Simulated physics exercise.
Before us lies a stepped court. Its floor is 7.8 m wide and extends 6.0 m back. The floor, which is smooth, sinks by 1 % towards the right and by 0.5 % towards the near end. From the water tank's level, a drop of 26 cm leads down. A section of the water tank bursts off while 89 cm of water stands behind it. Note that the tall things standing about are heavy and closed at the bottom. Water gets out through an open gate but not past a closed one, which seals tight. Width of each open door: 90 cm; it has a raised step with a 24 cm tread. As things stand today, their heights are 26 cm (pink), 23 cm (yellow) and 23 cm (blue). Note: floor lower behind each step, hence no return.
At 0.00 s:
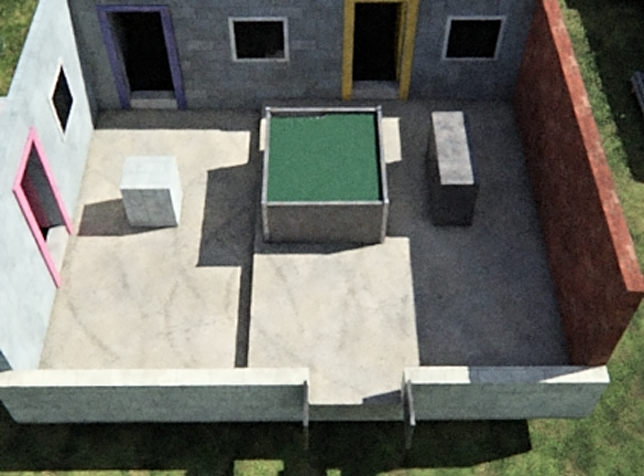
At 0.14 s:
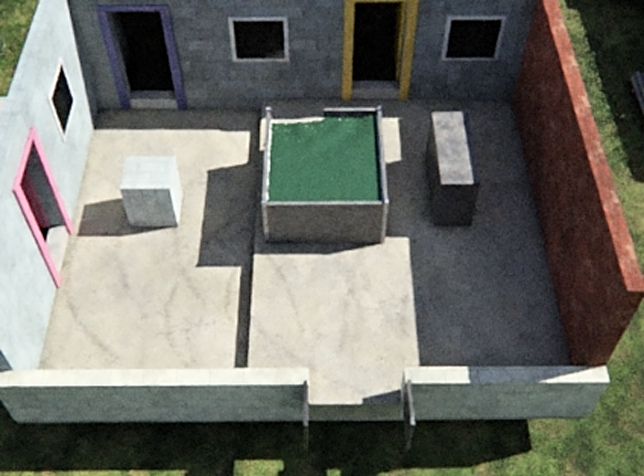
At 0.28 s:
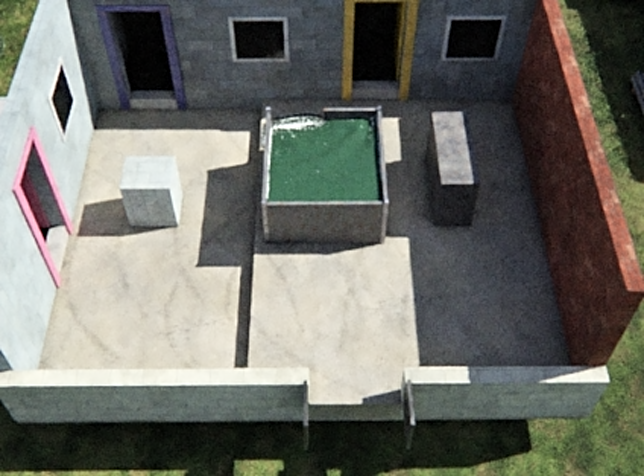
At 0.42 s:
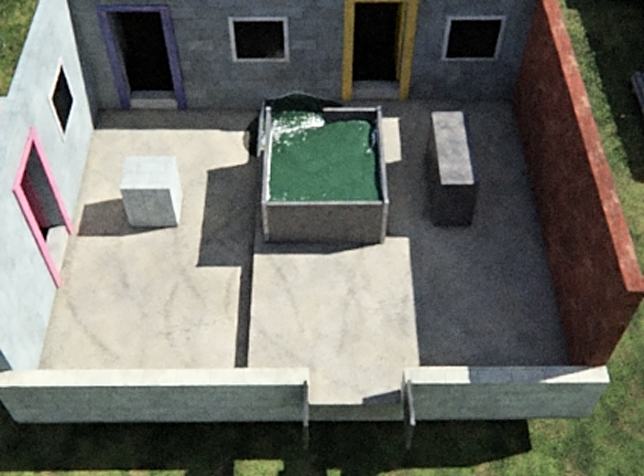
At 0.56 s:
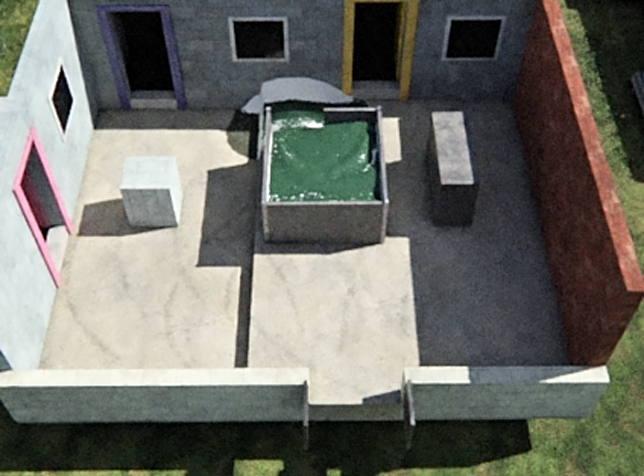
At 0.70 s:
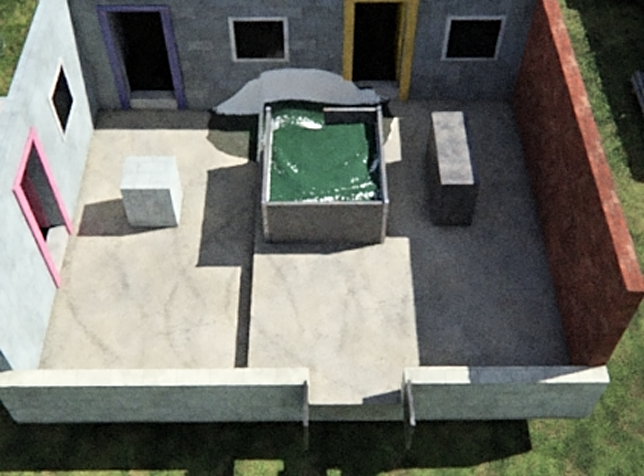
In a walled courtyard with pale paving, a raised square tank of green water sits still between two blocks. Its surface starts to ripple and glint near the far side, then water pours out behind it and spreads in a grey sheet across the paving toward the back wall.
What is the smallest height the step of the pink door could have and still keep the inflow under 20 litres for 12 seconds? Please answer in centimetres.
6 cm.
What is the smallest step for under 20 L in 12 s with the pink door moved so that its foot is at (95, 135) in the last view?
Minimum: About 32 cm.
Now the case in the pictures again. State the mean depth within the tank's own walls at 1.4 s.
Close to 60 cm deep on average.
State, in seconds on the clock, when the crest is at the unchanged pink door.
About 3.6 seconds.
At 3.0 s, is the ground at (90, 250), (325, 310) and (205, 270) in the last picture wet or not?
Well, in sequence they're soaked, bone-dry and bone-dry.
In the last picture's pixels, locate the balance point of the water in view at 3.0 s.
Around (295, 163).
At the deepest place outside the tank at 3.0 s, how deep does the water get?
I'd put it near 34 cm.
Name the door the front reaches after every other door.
It's the pink door.
After 1.4 s water covers 15 % of the floor, deepest (58 cm) near (299, 100); it has not reached the pink door.
After 3.0 s water covers 45 % of the floor, deepest (34 cm) near (299, 107); 9 cm at the pink door, 0 litres in over its 26 cm step.
After 12.0 s water covers 95 % of the floor, deepest (16 cm) near (108, 110); 7 cm at the pink door, 0 litres in over its 26 cm step.
At the pink door as built, the water arrived by 2.4 s and peaked near 10 cm at 3.6 s.
With a step of 5.5 cm, 30 litres would have come in within the 12 s; with 7.5 cm, 8 litres. So under 20 litres takes about 6 cm.
